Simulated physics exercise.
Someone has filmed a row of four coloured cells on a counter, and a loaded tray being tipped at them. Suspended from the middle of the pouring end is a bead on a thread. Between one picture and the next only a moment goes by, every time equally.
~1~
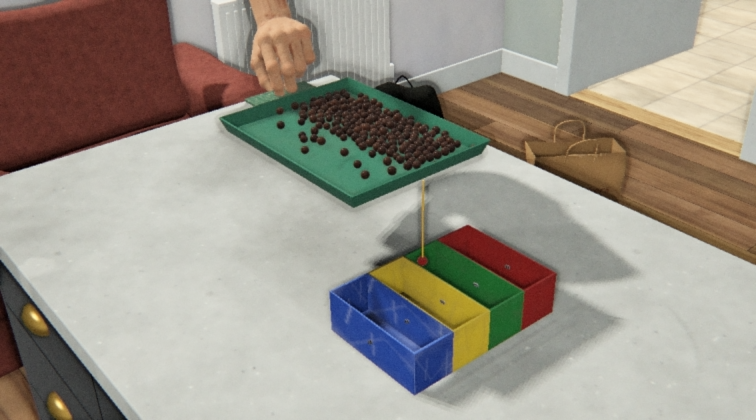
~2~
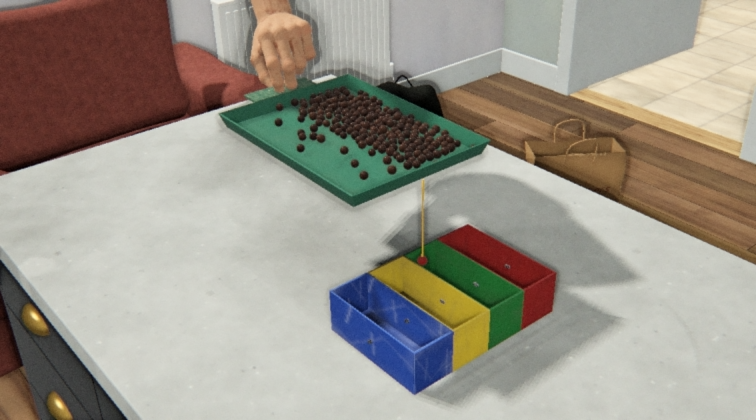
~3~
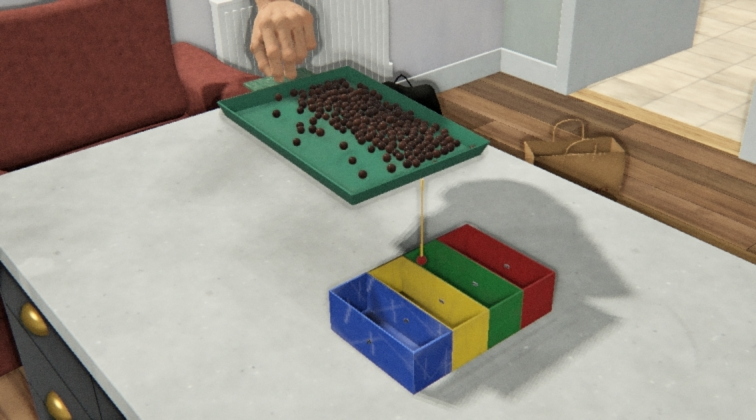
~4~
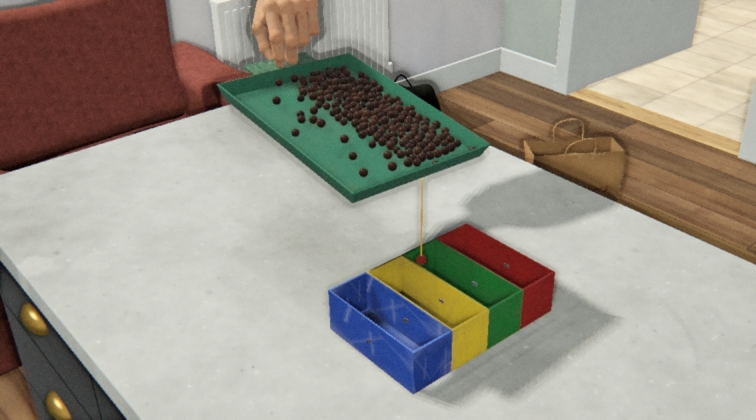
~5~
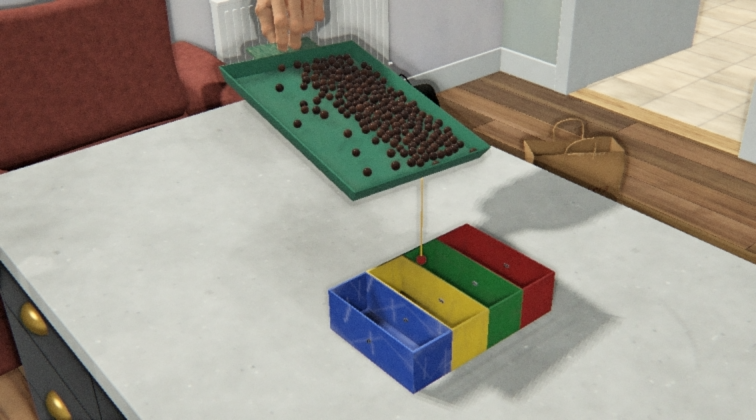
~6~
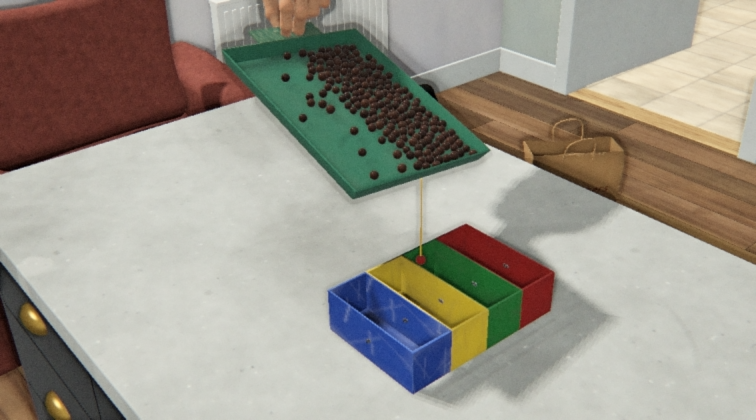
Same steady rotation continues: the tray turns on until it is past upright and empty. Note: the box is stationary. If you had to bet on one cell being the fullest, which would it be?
I would bet on the red cell.
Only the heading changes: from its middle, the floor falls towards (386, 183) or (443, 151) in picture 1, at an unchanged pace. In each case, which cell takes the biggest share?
Case 1 - the blue cell. Case 2 - the red one.
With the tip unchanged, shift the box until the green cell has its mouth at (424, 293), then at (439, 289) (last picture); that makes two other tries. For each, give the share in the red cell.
30 per cent the first time, 30 per cent the second time.
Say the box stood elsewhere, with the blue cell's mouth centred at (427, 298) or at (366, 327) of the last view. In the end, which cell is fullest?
The green cell; the red cell.
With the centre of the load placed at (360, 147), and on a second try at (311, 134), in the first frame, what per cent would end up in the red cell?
Respectively 50 and 50 in a hundred.
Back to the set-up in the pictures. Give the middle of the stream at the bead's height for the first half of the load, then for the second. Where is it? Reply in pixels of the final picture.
I'd say close to (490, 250) at first and close to (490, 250) later on.
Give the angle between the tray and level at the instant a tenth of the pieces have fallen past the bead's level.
I'd say close to 65 degrees.
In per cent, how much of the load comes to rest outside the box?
About 20 per cent.
Soon after the last picture, tray tipped steeply; about two thirds on the tray; a stray few in the green cell; a stray few in the red cell; a stray few in the yellow cell; about a quarter falling or outside the box.
A little later, tray tipped right over; a stray few on the tray; about a third in the red cell; about a quarter in the green cell; a small part in the yellow cell; a stray few in the blue cell; about a quarter falling or outside the box.
Later still, tray tipped past a quarter turn; about half in the red cell; about a third in the green cell; a small part in the yellow cell; a stray few in the blue cell; about a quarter falling or outside the box.
By the end, tray tipped past a quarter turn; about half in the red cell; about a third in the green cell; a small part in the yellow cell; a stray few in the blue cell; about a quarter outside the box.
